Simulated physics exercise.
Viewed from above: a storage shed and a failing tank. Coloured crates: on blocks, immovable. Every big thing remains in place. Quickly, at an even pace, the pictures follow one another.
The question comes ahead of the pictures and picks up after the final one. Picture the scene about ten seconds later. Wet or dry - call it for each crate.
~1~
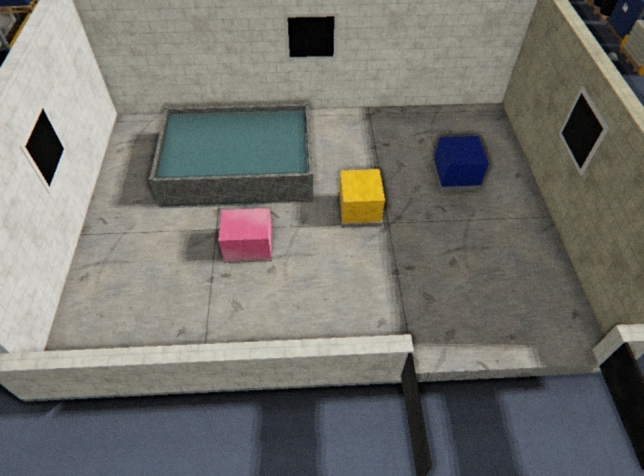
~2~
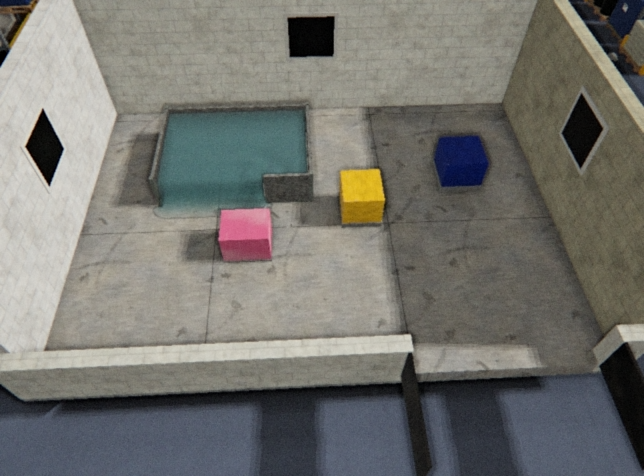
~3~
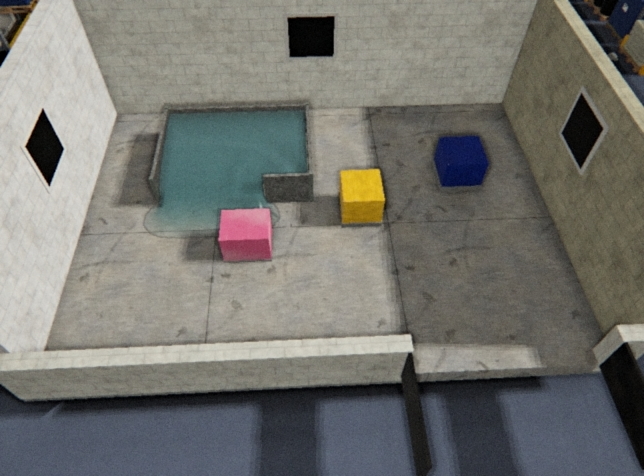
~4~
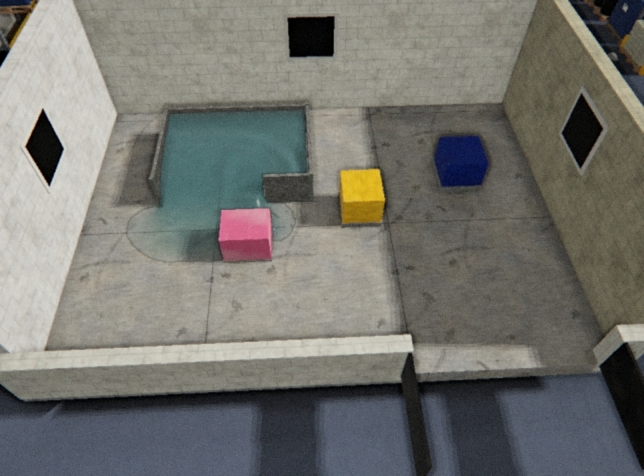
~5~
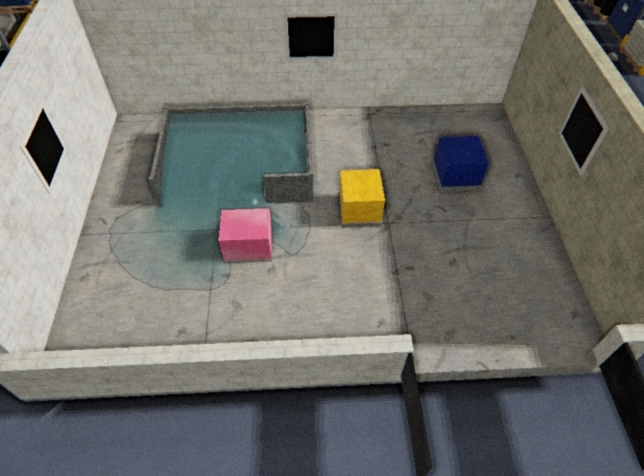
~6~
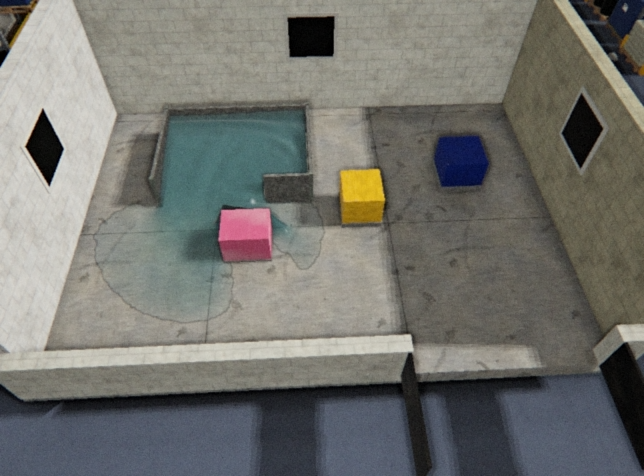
Calls: Yellow crate - wet; pink crate - wet; blue crate - dry.
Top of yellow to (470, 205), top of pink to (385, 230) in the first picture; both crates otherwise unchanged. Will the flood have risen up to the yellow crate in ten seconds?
Result for yellow: Untouched.
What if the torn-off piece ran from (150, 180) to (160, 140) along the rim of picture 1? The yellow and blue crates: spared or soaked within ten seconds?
In my view the yellow crate is never reached, and the blue crate is never reached.
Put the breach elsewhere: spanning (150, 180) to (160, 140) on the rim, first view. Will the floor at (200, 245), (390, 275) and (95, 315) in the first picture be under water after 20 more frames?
In order: Spared, spared, swamped.
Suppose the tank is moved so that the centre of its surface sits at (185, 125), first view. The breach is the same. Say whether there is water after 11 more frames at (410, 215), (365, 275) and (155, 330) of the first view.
As listed: Free of water, dry, awash.
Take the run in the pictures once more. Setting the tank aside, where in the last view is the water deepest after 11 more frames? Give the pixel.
Close to (38, 375), I'd say.
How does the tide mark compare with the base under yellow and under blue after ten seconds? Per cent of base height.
I'd say 200 per cent for the first one and 50 per cent for the second.
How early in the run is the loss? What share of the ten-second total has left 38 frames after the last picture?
About 30 per cent.
A moment on, water covers 25 % of the floor; the yellow crate water round its plinth, the pink crate water round its plinth, the blue crate not reached.
Next, water covers 35 % of the floor; the yellow crate water round its plinth, the pink crate water round its plinth, the blue crate not reached.
Then, water covers 45 % of the floor; the yellow crate water round its plinth, the pink crate water round its plinth, the blue crate not reached.
Later, water covers 80 % of the floor; the yellow crate water round its plinth, the pink crate water round its plinth, the blue crate not reached.
In the end, water covers 95 % of the floor; the yellow crate was topped, the pink crate was topped, the blue crate stayed above the water.
